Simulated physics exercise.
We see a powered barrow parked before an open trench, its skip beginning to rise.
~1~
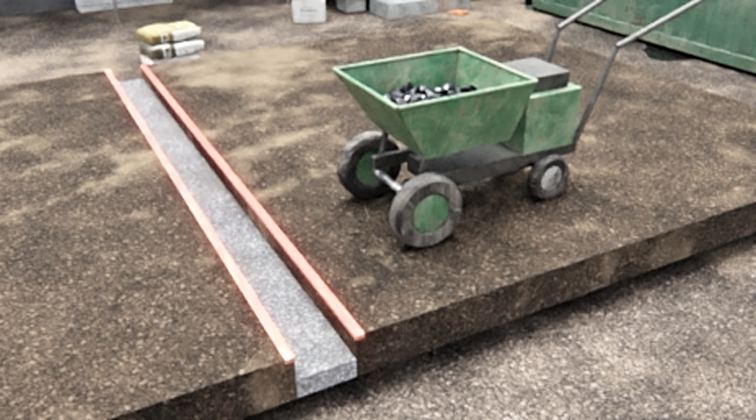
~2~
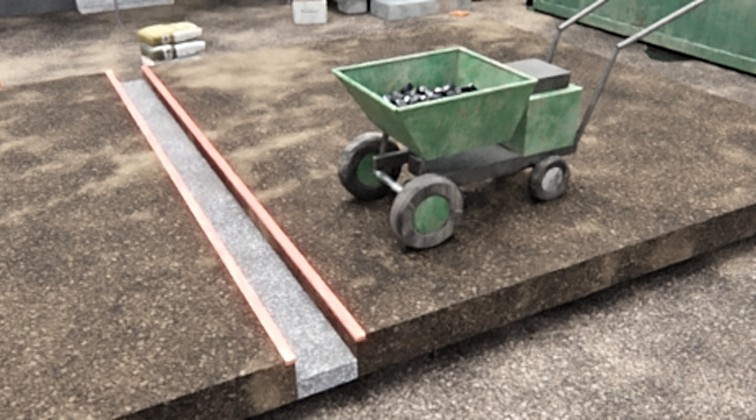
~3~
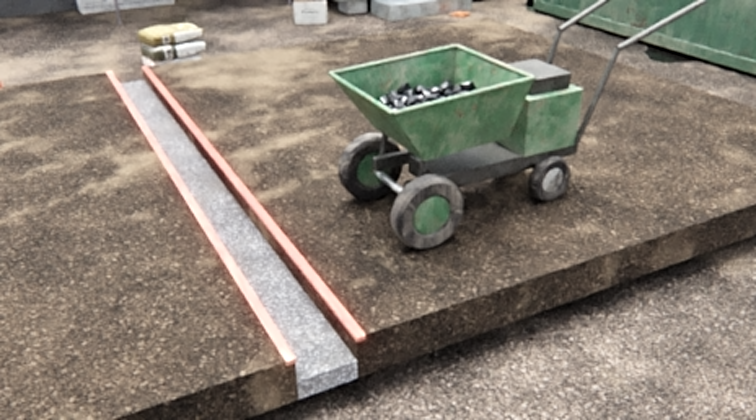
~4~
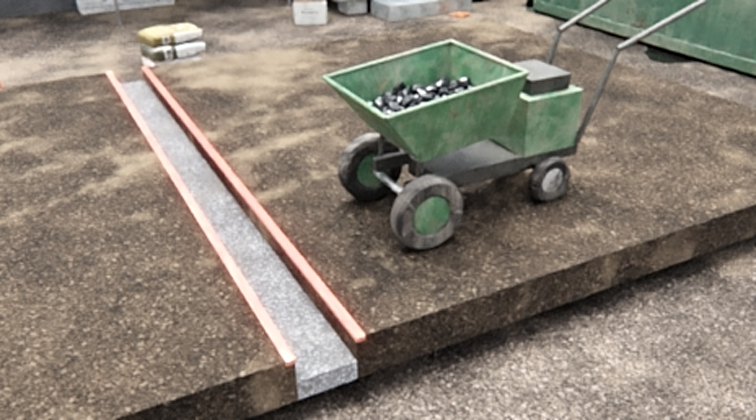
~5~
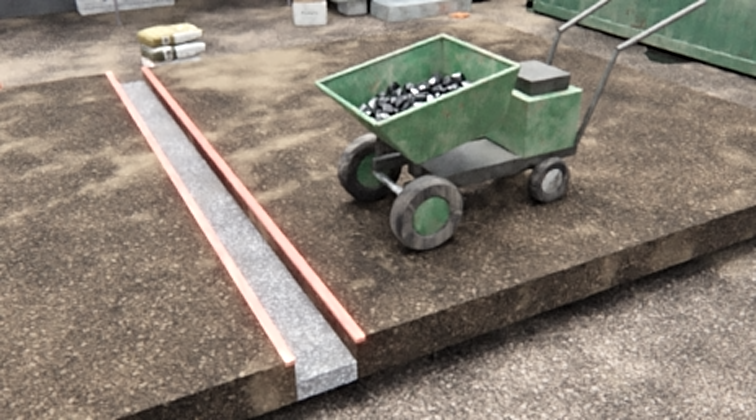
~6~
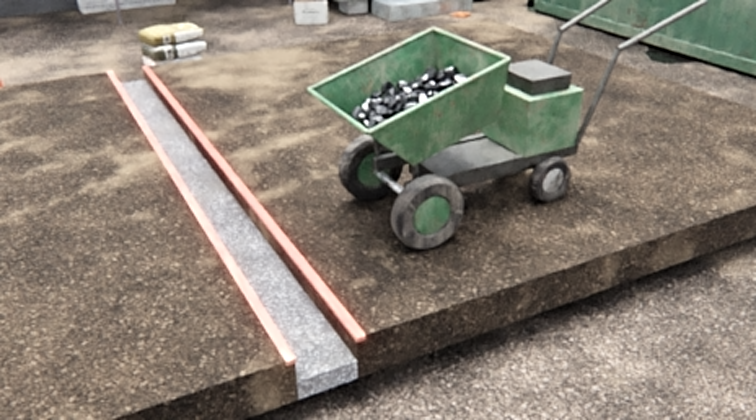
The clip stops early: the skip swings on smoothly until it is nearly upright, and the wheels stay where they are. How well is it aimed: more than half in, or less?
It catches the larger part.
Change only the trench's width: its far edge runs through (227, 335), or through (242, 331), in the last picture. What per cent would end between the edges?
Near 100 % and 90 %.
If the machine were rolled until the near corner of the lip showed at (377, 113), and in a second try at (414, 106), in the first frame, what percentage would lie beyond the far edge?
First some 20, then 0 per cent.
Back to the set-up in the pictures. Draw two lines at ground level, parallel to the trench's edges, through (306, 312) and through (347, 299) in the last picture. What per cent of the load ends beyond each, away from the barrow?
The first gives 50 %, the second 90 %.
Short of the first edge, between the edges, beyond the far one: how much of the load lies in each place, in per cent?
Short: 5 %, between: 75 %, beyond: 5 %.
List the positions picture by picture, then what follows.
The first frame shows lip of the skip at (398, 109), level; top of the load at (432, 101), lumps of coal; first edge of the trench at (333, 301); far edge at (267, 321), the trench under half as wide as the skip, and shallow for its width.
The second frame shows lip of the skip at (397, 111), level; top of the load at (431, 102).
The third frame shows lip of the skip at (393, 114), tipped barely; top of the load at (435, 99).
The fourth frame shows lip of the skip at (386, 119), tipped a little; top of the load at (443, 92).
The fifth frame shows lip of the skip at (377, 125), tipped a little; top of the load at (437, 90).
The sixth frame shows lip of the skip at (368, 133), tipped clearly; top of the load at (444, 88); first edge of the trench at (334, 303); far edge at (268, 323).
Soon, skip tipped steeply; all in the skip.
A while on, skip tipped right over; most in the skip; a stray few short of the trench; a small part in or heaped over the trench.
Towards the end, skip tipped right over; a small part in the skip; a small part short of the trench; most in or heaped over the trench; a stray few beyond it.
Finally, skip tipped right over; a small part in the skip; a small part short of the trench; most in or heaped over the trench; a small part beyond it.
